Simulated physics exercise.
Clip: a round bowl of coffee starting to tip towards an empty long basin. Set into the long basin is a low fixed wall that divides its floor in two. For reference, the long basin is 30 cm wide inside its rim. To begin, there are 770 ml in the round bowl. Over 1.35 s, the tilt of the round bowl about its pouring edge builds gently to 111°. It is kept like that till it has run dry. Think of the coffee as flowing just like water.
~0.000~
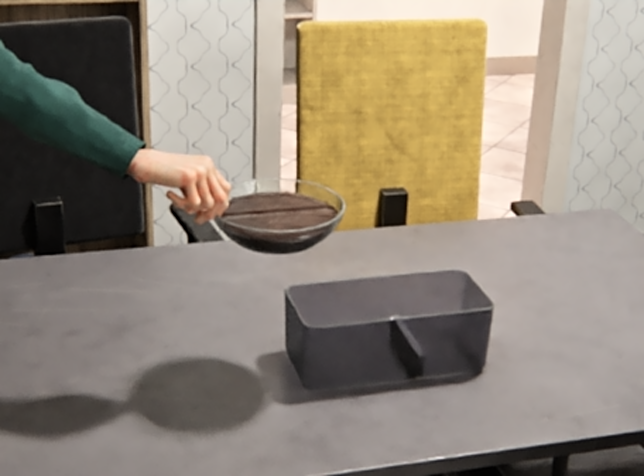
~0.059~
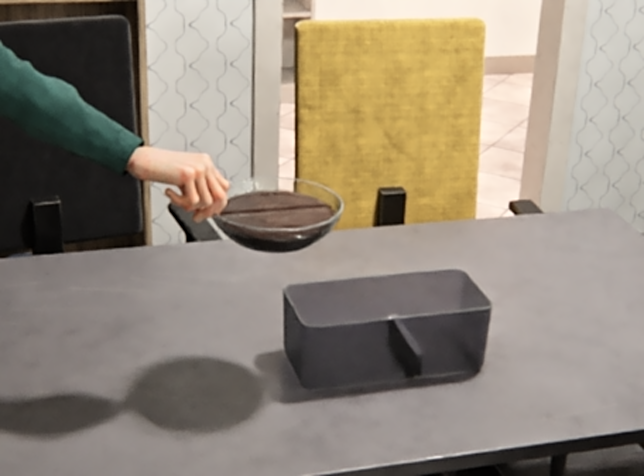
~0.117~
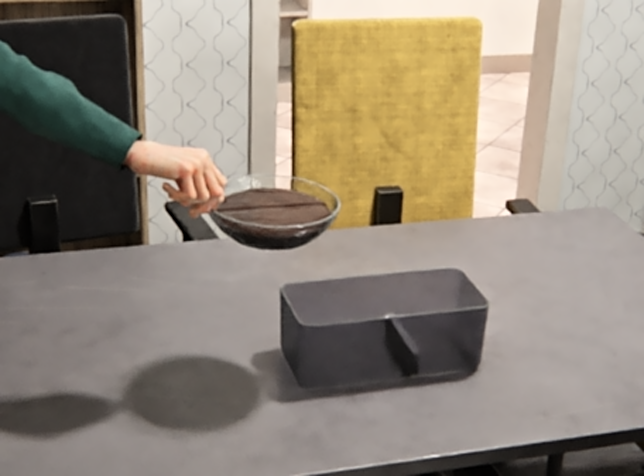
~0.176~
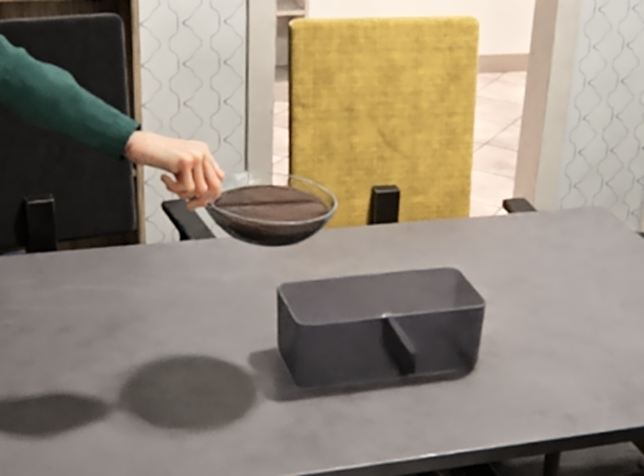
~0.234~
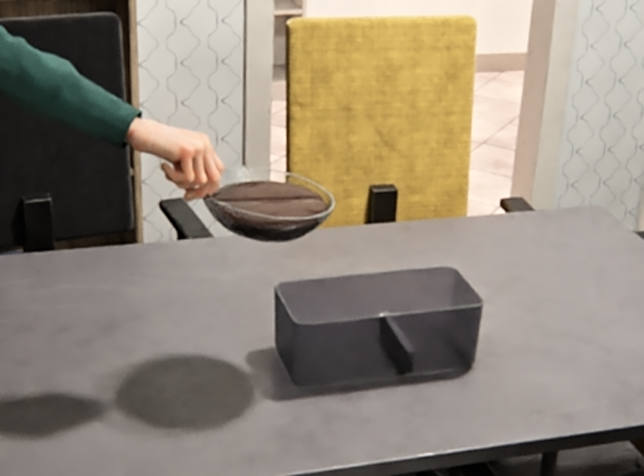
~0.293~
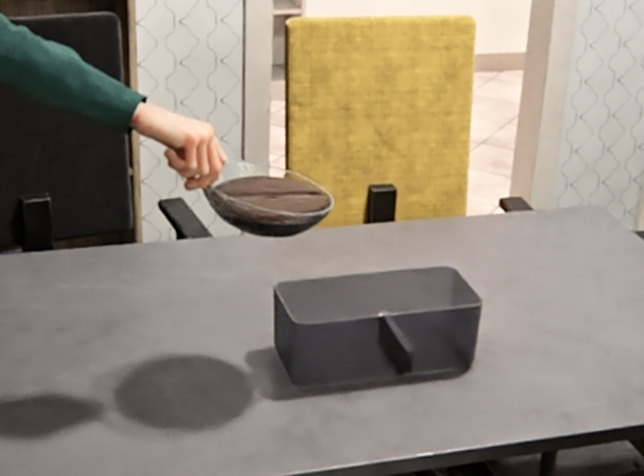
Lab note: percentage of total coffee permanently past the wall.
Approx. 56 %.
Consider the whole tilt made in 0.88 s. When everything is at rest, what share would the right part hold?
Estimate: Close to 50 per cent.
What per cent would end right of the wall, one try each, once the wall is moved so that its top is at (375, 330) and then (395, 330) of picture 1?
I'd put it at about 90 per cent for the first and about 80 per cent for the second.
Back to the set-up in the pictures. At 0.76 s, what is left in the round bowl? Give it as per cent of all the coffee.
Close to 24 in a hundred.
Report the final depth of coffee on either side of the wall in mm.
Depths at rest: Left around 14 mm, right around 32 mm.
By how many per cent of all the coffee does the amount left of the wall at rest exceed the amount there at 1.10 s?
Near 4 in a hundred.
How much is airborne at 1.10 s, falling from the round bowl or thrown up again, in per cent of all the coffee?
Estimated airborne part: Roughly 3 per cent.
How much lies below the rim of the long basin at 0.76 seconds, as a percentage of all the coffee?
Estimate - around 22 in a hundred parts.
By 0.76 s the tilt is 66° and 25 per cent is still to pour, 19 is left of the wall and 3 right of it.
By 1.10 s the tilt is 102° and 0 per cent is still to pour, 38 is left of the wall and 57 right of it.
By 1.46 s the tilt is 111° and 0 per cent is still to pour, 42 is left of the wall and 56 right of it.
By 1.85 s the tilt is 111° and 0 per cent is still to pour, 41 is left of the wall and 56 right of it.
At rest 41 per cent lies left of the wall, 56 right of it and 3 outside.
